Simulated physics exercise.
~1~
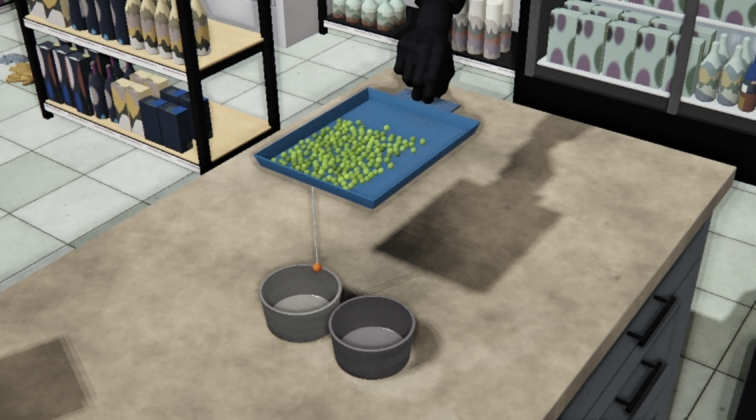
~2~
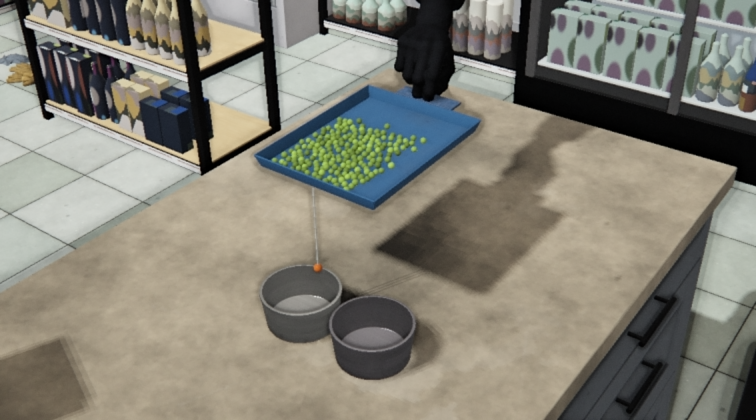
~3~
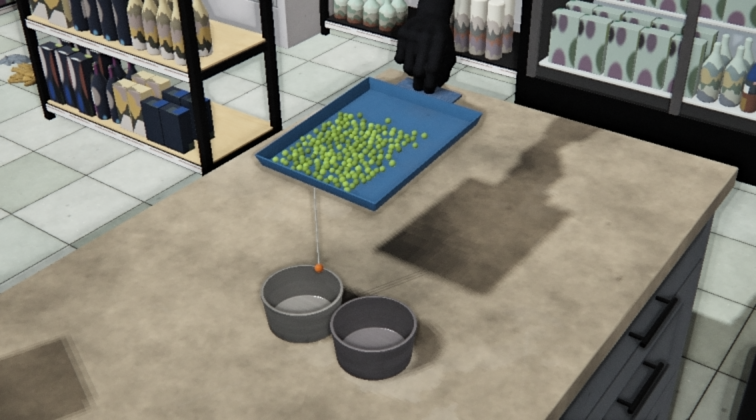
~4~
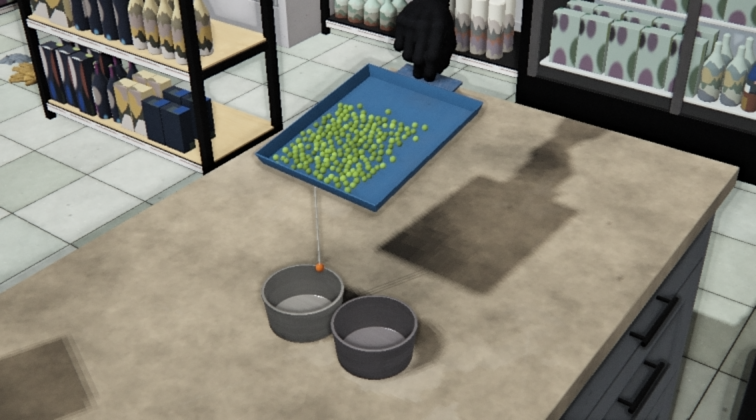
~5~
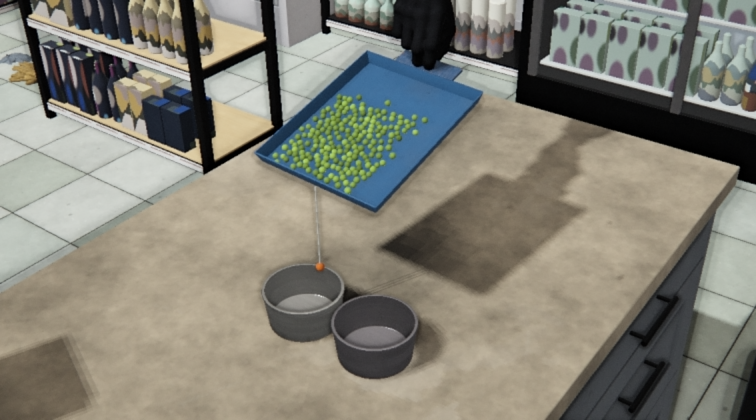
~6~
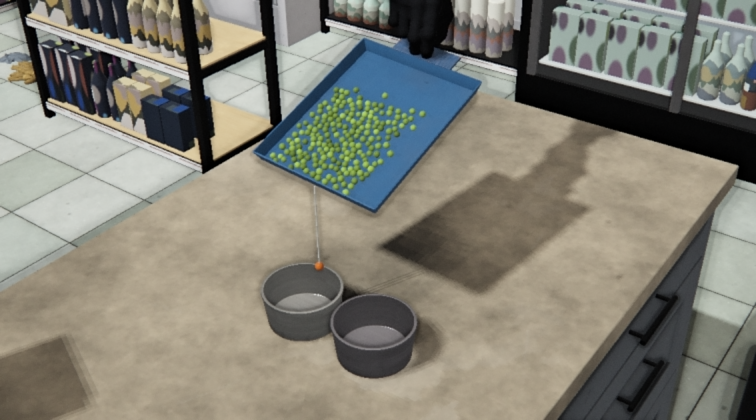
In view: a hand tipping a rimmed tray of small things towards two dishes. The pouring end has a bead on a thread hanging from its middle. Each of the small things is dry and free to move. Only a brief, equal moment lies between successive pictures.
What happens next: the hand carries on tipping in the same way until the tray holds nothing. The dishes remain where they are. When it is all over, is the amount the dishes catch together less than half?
Mostly caught.
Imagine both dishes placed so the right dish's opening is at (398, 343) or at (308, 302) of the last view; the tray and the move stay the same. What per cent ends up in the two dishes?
Respectively 70 % and 40 %.
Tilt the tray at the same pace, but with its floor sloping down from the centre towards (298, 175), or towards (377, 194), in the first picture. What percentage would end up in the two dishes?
Respectively close to 30 and 70 in a hundred.
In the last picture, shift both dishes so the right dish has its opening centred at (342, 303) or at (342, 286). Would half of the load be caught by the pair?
Try 1: A majority of it. Try 2: A minority of it.
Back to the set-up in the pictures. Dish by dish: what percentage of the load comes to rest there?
So the left dish keeps 30 per cent, and the right one keeps 60 per cent.
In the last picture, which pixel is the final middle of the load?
I'd place the middle at about (364, 343).
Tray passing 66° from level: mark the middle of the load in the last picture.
Somewhere around pixel (334, 170) in the last picture.
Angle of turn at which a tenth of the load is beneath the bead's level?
Somewhere near 85°.
Soon, tray tipped steeply; nearly all on the tray; a stray few in the right dish; a stray few in the air.
A while on, tray tipped past a quarter turn; about half in the right dish; about a quarter in the left dish; a stray few outside both; a small part in the air.
Towards the end, tray tipped past a quarter turn; about two thirds in the right dish; about a third in the left dish; a small part outside both.
Finally, tray tipped past a quarter turn; about two thirds in the right dish; about a third in the left dish; a small part outside both.
